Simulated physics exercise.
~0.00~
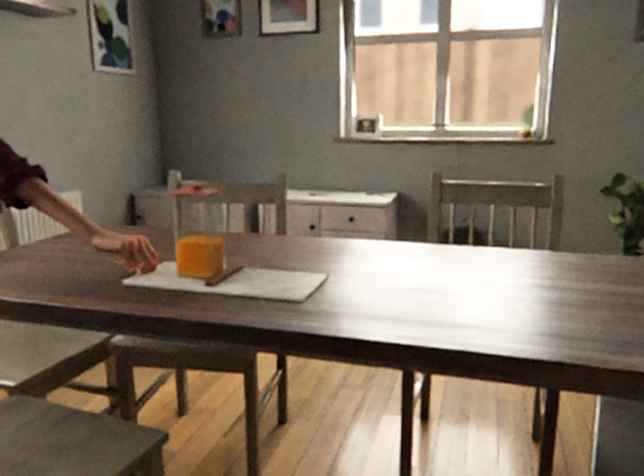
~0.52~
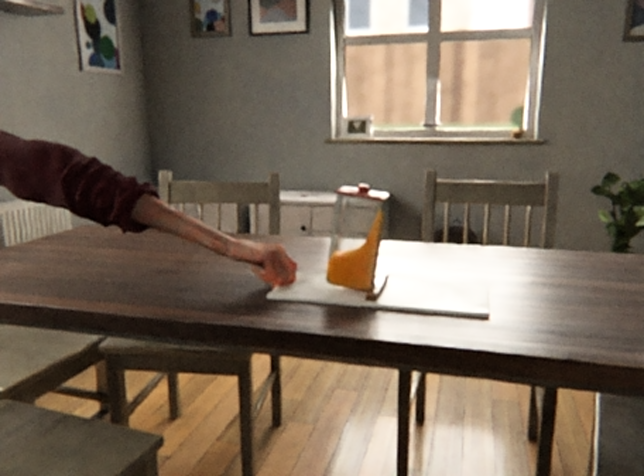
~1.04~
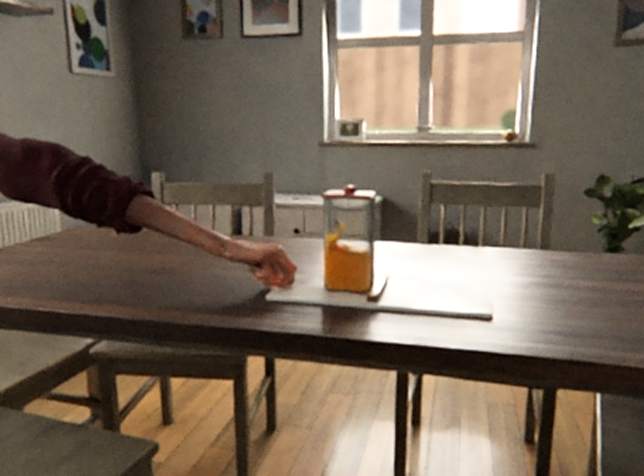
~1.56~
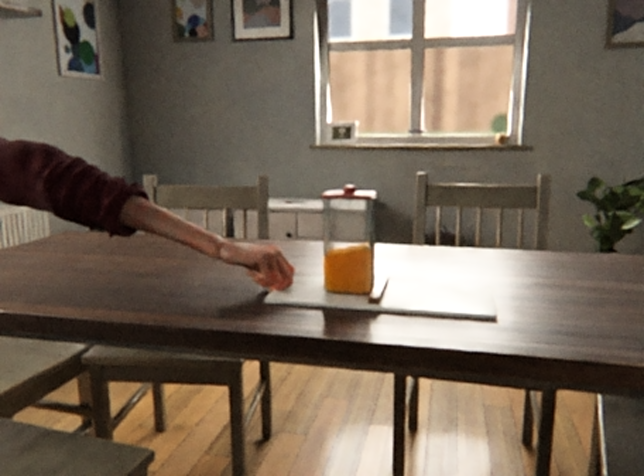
A person's arm in a dark red sleeve reaches in from the left over a long brown wooden table, seen from just above table height in a grey-walled dining room with a bright window, chairs and framed prints. The hand is at the left end of a pale board carrying a clear canister with a red cap, partly filled with orange juice. The board slides to the right and stops, and the juice surges steeply up the canister's right side as the canister tips slightly. The juice then drops back and settles almost level, leaving the canister upright on the still board.
